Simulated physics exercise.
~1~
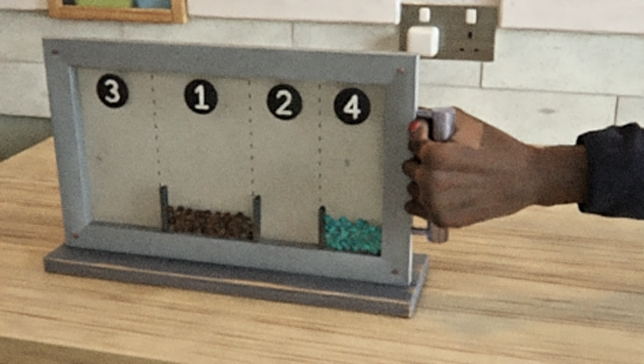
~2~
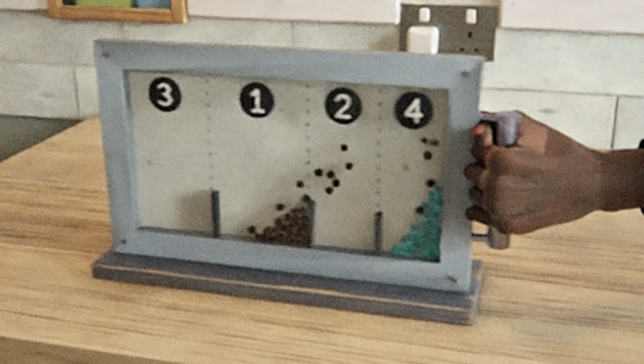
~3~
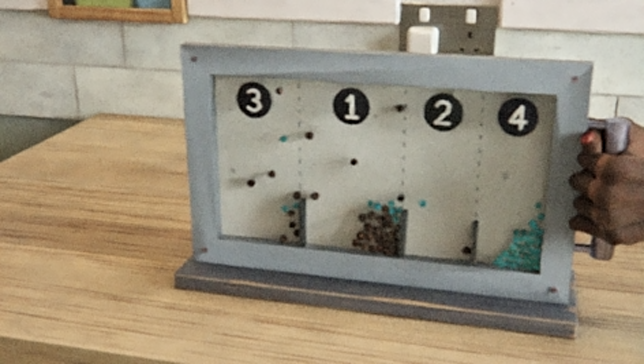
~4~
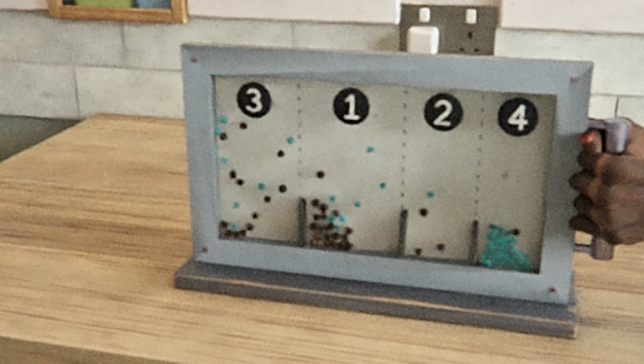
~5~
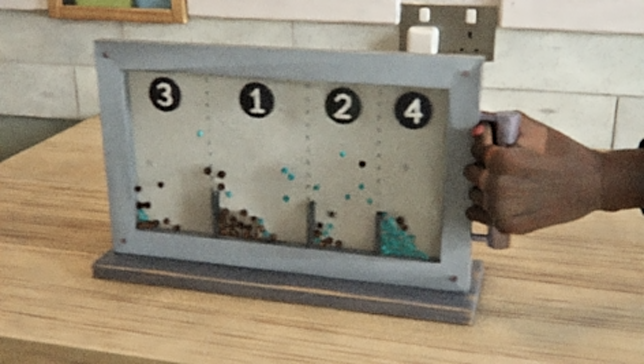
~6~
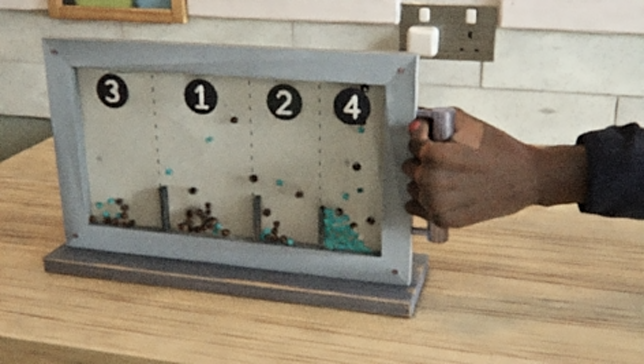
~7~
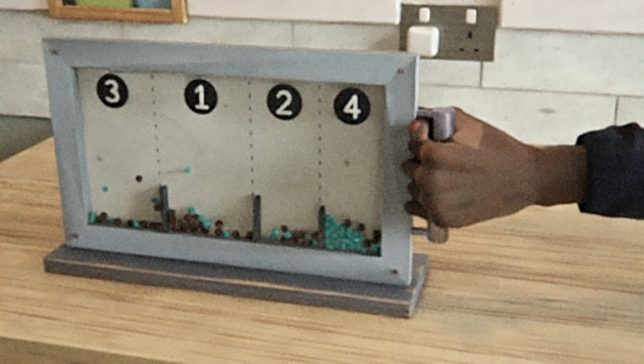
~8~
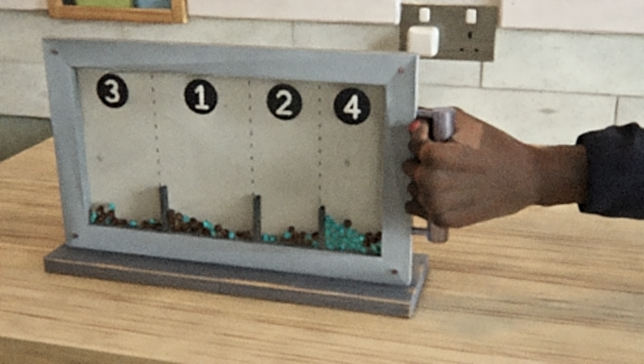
On a wooden tabletop, a hand slides a clear-fronted case right and back left, scattering brown and turquoise beads across its numbered strips.
